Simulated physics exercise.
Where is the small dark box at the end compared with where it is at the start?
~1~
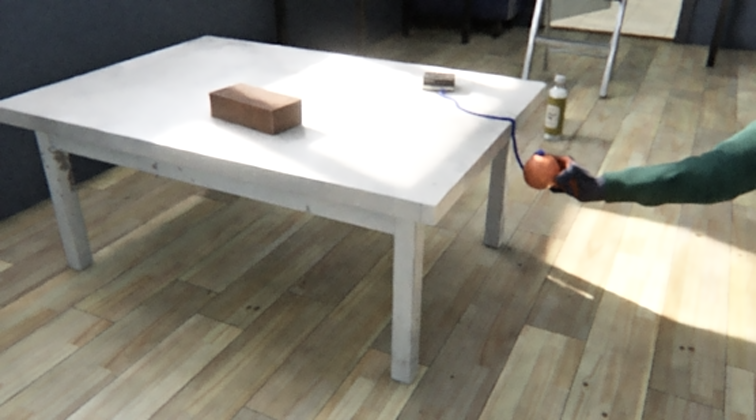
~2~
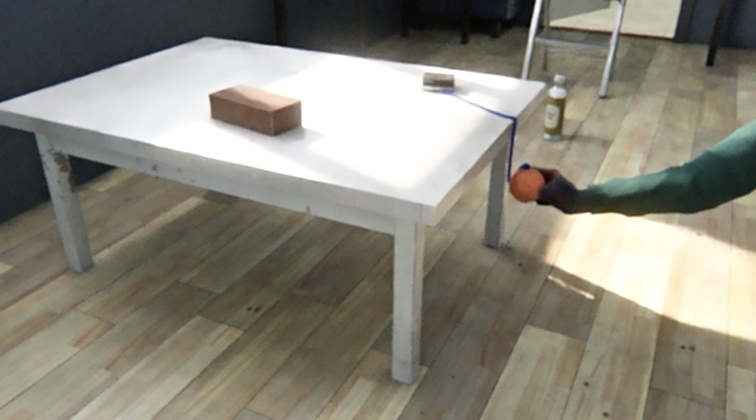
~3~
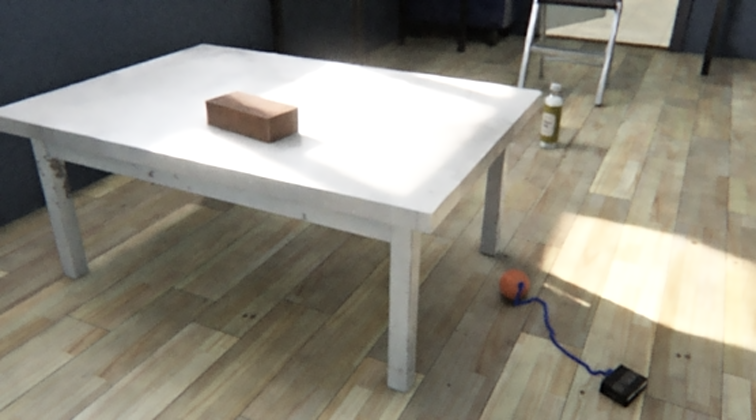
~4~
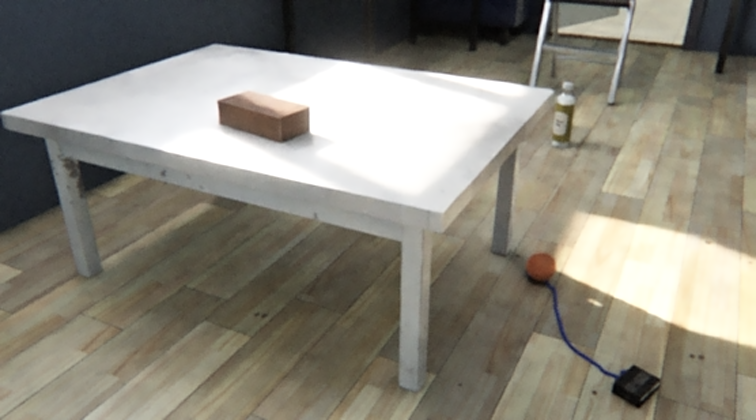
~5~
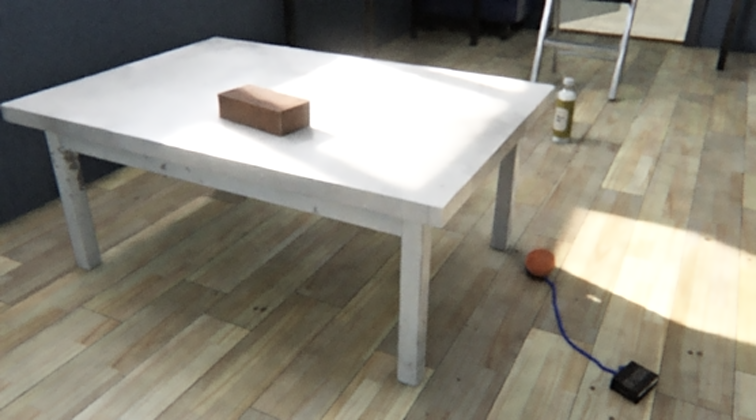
At the start the box sits on the white table near its far right edge, but at the end it lies on the wooden floor at the lower right, in front of the orange.
